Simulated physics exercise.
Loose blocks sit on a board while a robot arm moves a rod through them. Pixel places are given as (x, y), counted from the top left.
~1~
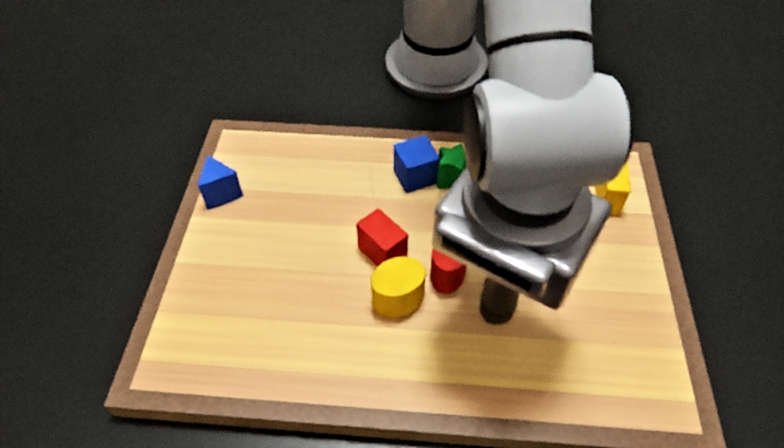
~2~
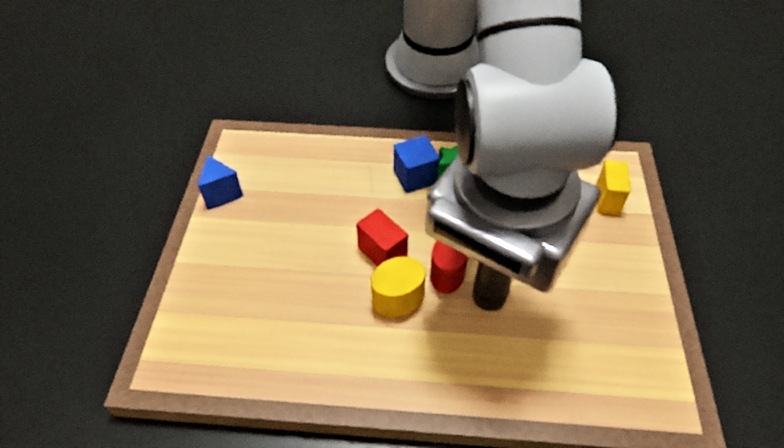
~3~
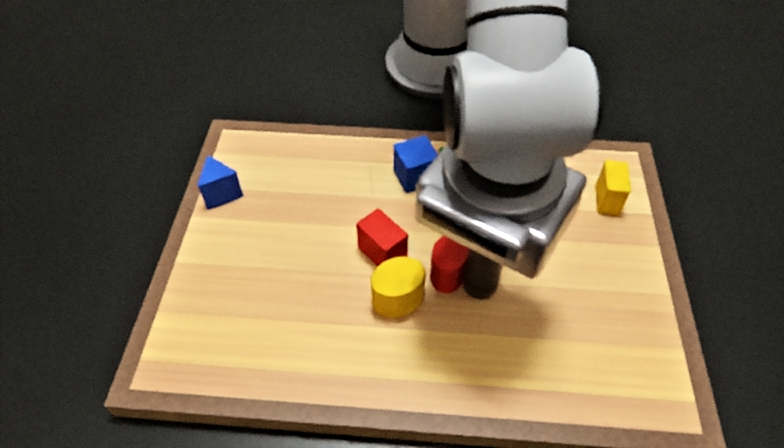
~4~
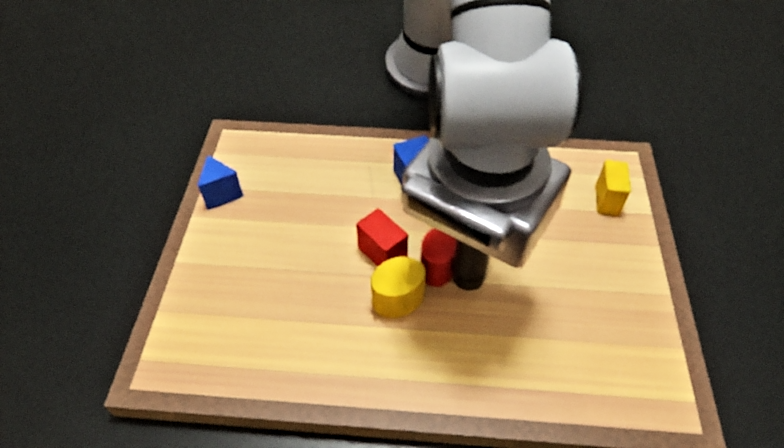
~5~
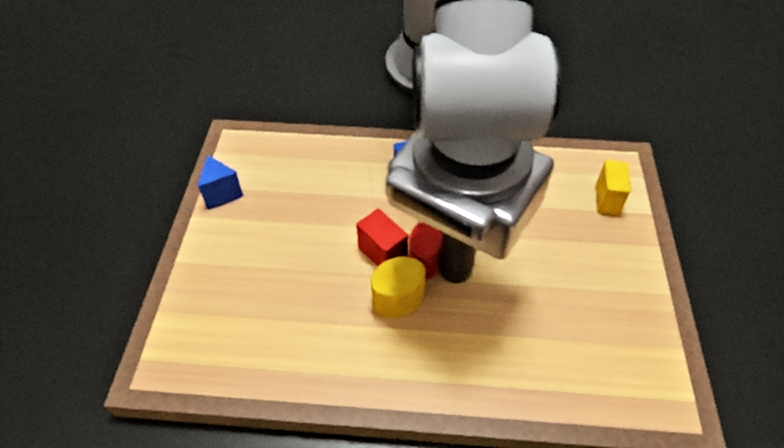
A wooden board with a dark rim lies on a black surface, seen from above at an angle by a still camera. Red, yellow and blue blocks sit left and centre, with a green one behind, another yellow at right, and a grey-white robot arm above. The arm carries its dark rod slightly left and back, covering the green block and nudging the small red round block toward the red rectangular one.
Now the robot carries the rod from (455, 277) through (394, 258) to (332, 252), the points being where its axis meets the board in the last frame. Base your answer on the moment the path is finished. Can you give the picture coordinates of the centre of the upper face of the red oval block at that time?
The middle of its upper face will lie at (389, 205).
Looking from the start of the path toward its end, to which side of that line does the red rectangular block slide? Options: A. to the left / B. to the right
My answer is option B.
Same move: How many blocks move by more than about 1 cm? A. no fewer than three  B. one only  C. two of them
I choose C.
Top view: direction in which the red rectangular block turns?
Seen from above, counterclockwise.
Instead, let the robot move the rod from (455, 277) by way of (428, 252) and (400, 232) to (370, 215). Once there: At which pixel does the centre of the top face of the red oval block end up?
I'd place it at (347, 173), taking the centre of its top.
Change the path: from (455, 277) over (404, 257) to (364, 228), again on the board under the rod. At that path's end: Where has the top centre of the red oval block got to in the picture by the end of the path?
For the centre of its top, I'd go with (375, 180).
On the path given first. One third of the way, rod at (414, 256); red rectangular block at (352, 212), turned 55° anticlockwise; red oval block at (398, 215), turned 50° clockwise.
Two thirds of the way, rod at (373, 248); red rectangular block at (344, 209), turned 60° anticlockwise; red oval block at (389, 205), turned 75° clockwise.
At the end, rod at (331, 246); red rectangular block at (336, 203), turned 50° anticlockwise; yellow oval block still; red oval block at (389, 205), turned 75° clockwise.
